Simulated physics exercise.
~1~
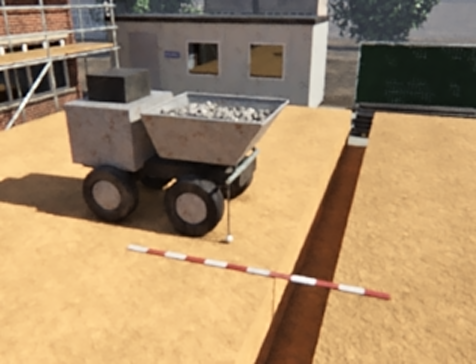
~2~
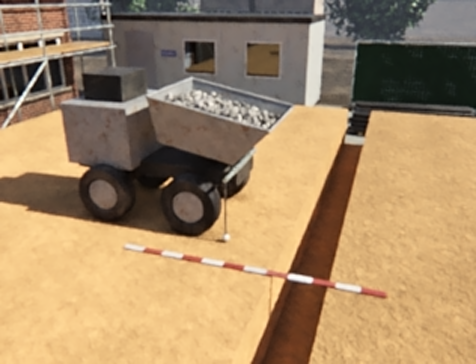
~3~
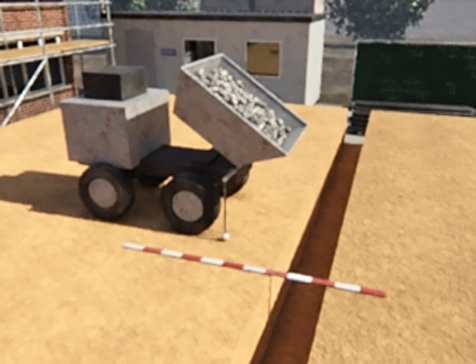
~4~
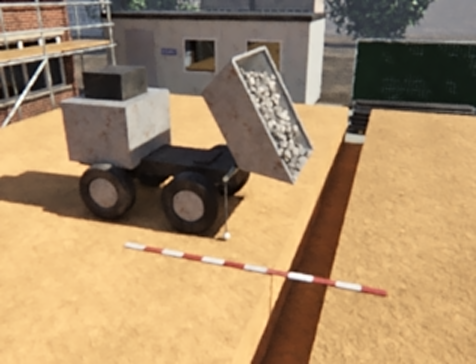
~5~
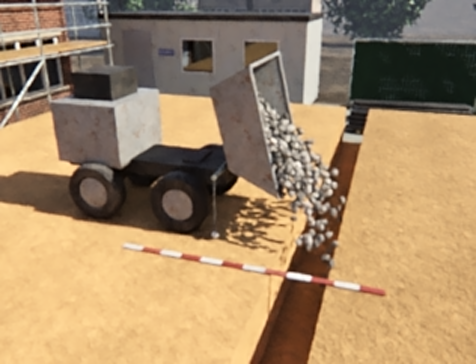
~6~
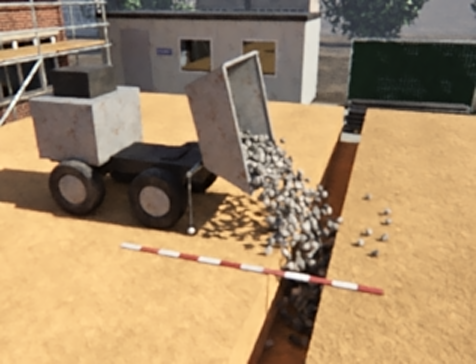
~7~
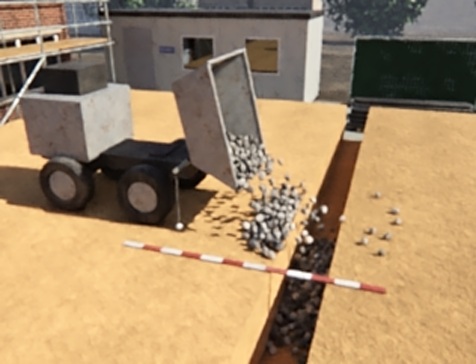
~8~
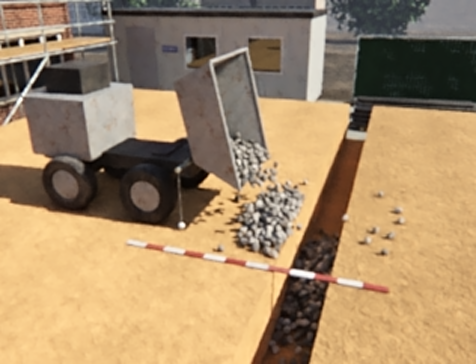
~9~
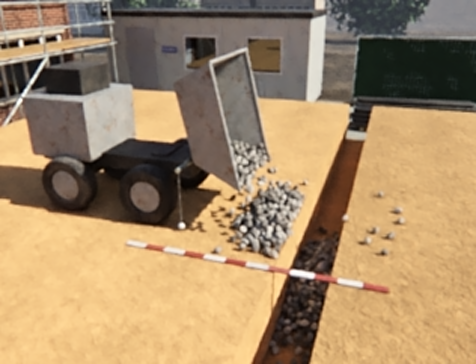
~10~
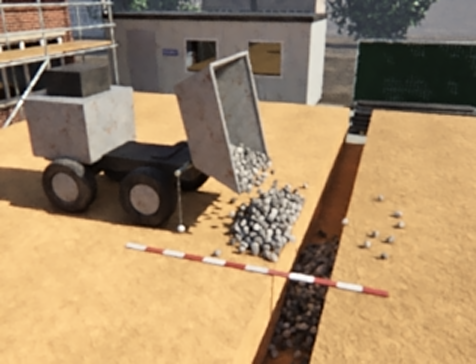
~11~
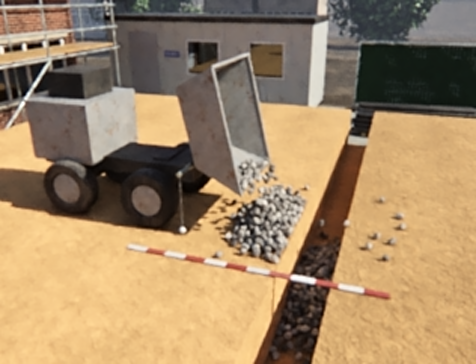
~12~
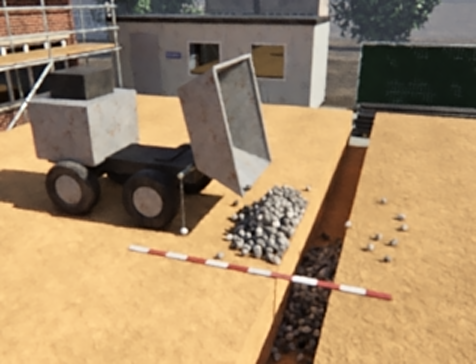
A dumper tips its grey stones, filling part of a trench and leaving a heap beside it.
